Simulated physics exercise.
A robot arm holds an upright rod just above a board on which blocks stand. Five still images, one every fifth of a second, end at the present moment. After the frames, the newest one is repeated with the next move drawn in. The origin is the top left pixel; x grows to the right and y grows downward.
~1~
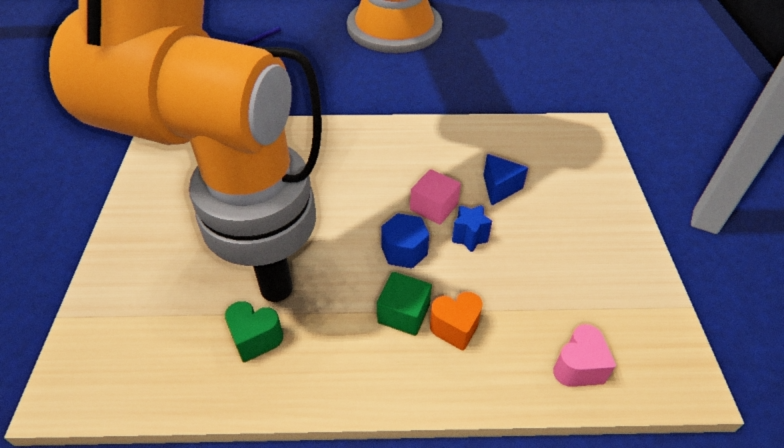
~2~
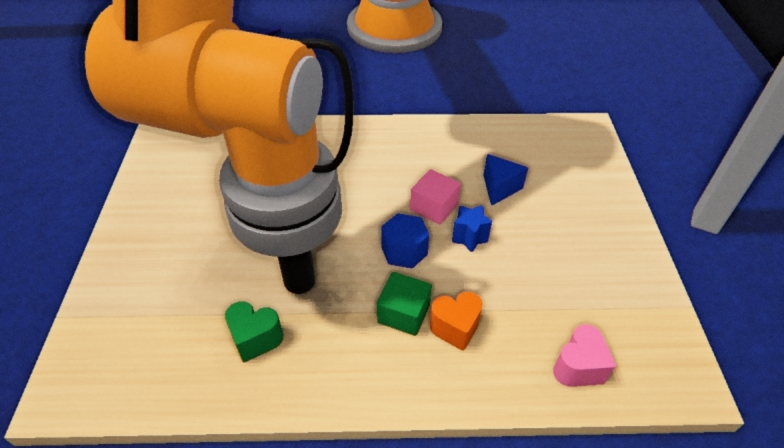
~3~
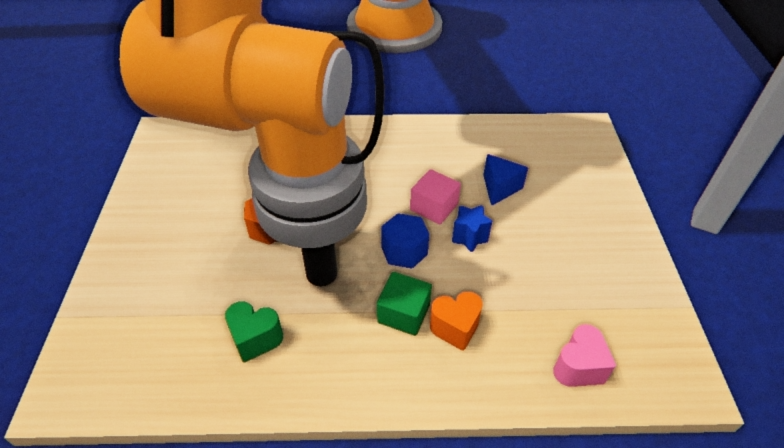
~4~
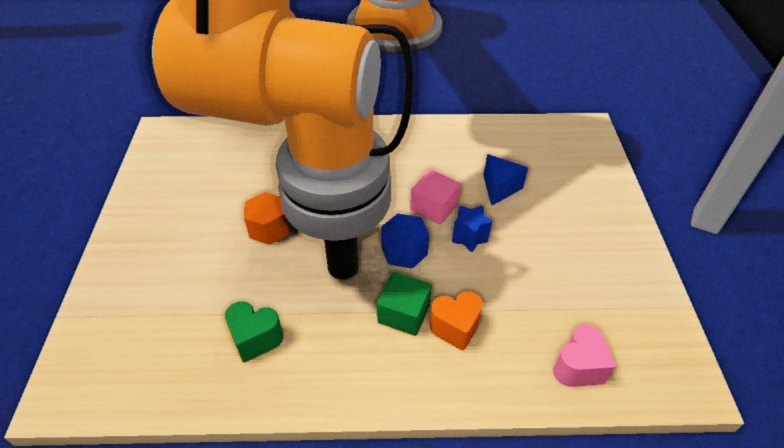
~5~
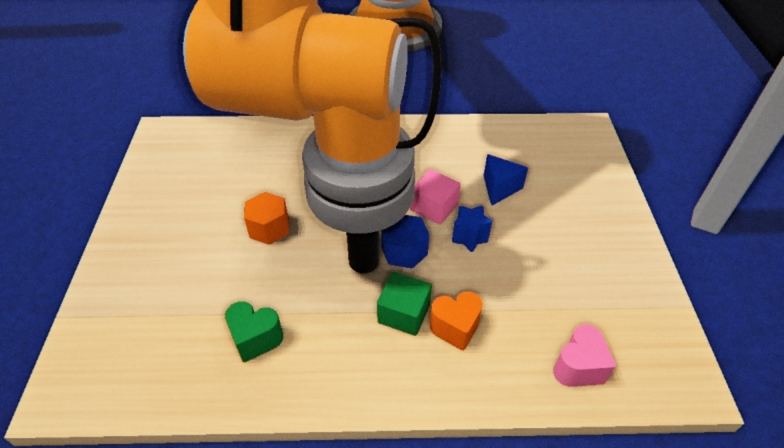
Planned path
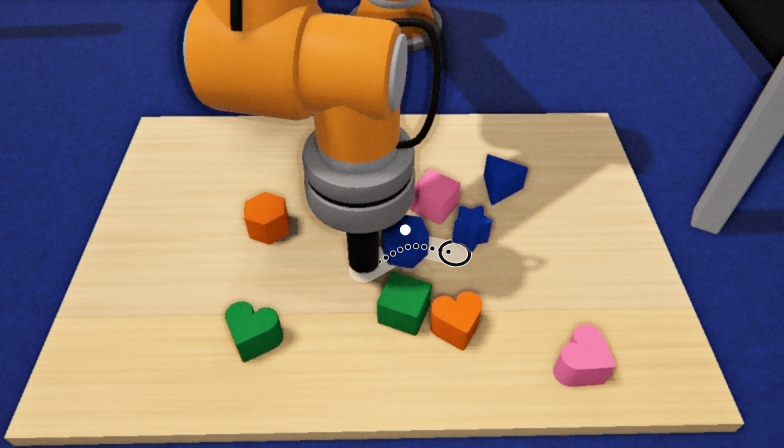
An orange robot arm holds a black upright rod just above a pale wooden board on a blue surface, seen from above at an angle. Blue and pink blocks sit right of centre, with a green block and orange heart below, a green heart at left and a pink heart at right. The arm glides steadily rightward and slightly away, uncovering an orange block, while every block stays still.
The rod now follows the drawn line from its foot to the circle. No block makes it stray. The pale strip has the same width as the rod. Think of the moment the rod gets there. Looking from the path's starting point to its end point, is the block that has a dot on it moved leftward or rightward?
That block drifts left.
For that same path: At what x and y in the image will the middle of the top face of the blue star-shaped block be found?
The middle of its upper face should be somewhere near (507, 217).
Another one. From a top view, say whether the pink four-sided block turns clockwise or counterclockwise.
Answer: Against the clock.
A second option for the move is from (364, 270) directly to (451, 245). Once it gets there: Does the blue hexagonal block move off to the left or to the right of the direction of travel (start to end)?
Sideways shift: Left.
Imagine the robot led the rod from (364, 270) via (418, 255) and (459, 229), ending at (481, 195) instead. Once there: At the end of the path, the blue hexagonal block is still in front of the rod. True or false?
This is true.
The line goes from (364, 270) over (392, 254) and (422, 247) to (455, 253); the dot is on the blue hexagonal block.
The first path, step by step. One third of the way, rod (393, 246); blue hexagonal block (425, 220).
Two thirds of the way, rod (424, 239); blue hexagonal block (454, 211), turned 15° anticlockwise; pink four-sided block (441, 181), turned 30° anticlockwise; blue star-shaped block (491, 217).
At the end, rod (456, 245); green four-sided block unmoved; blue hexagonal block (471, 208), turned 45° anticlockwise; pink four-sided block (441, 181), turned 35° anticlockwise; blue star-shaped block (507, 217).
